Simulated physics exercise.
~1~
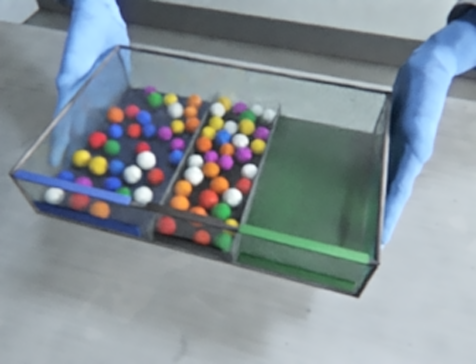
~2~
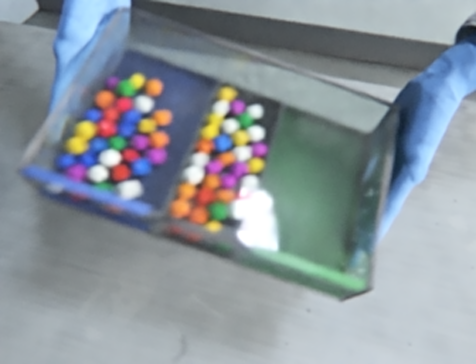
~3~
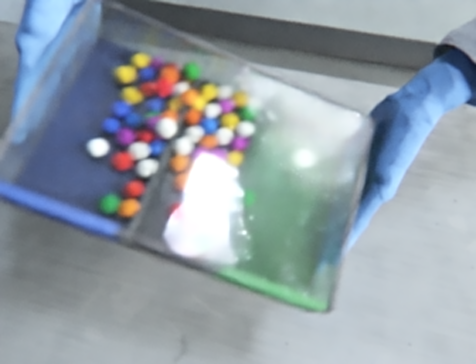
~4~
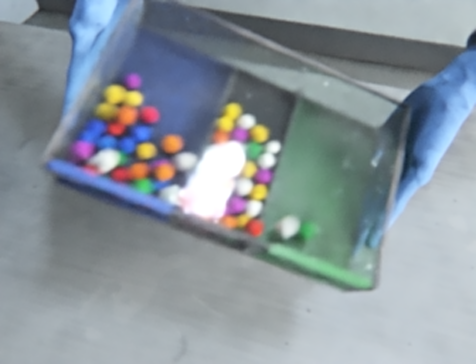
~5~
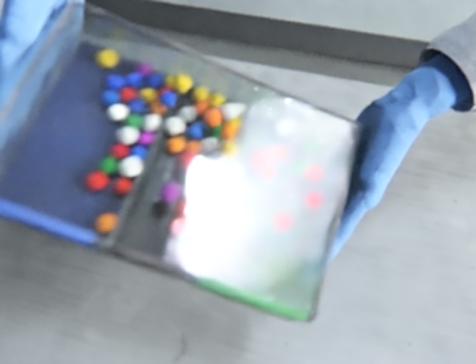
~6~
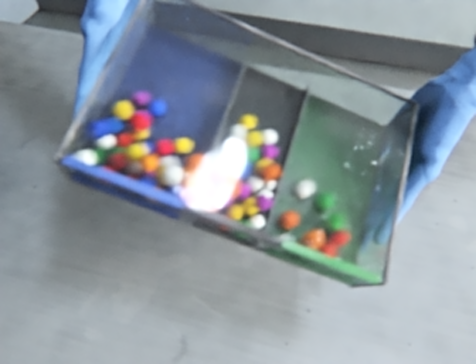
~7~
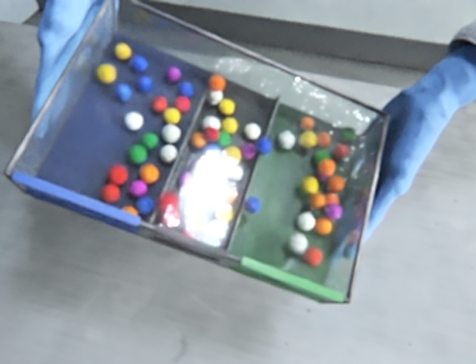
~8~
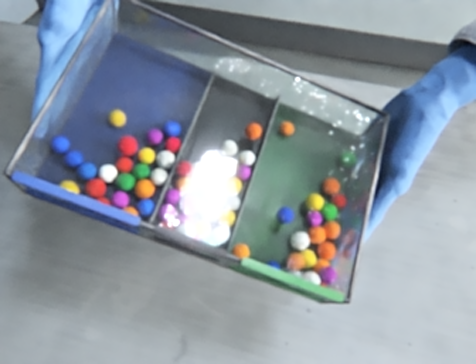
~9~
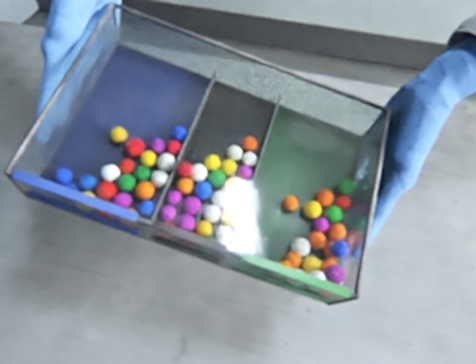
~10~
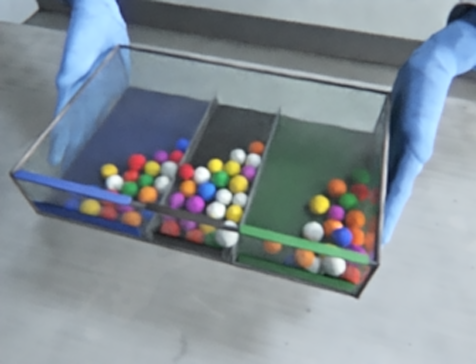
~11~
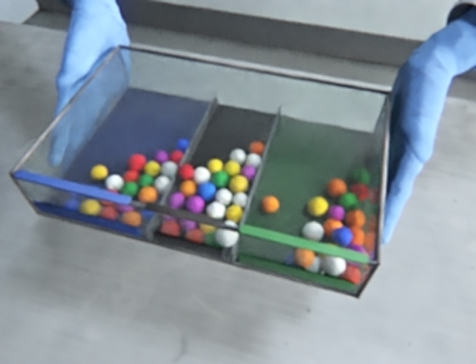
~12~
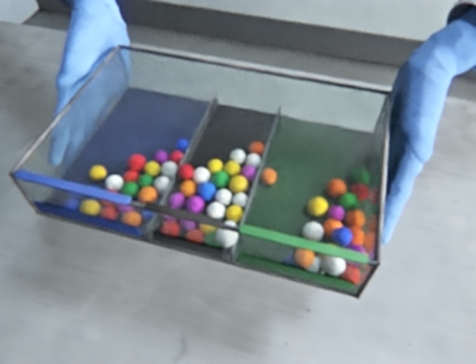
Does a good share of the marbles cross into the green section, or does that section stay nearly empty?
A good share of the marbles crosses into the green section. The blue and black sections also keep plenty of marbles once the box is level again.
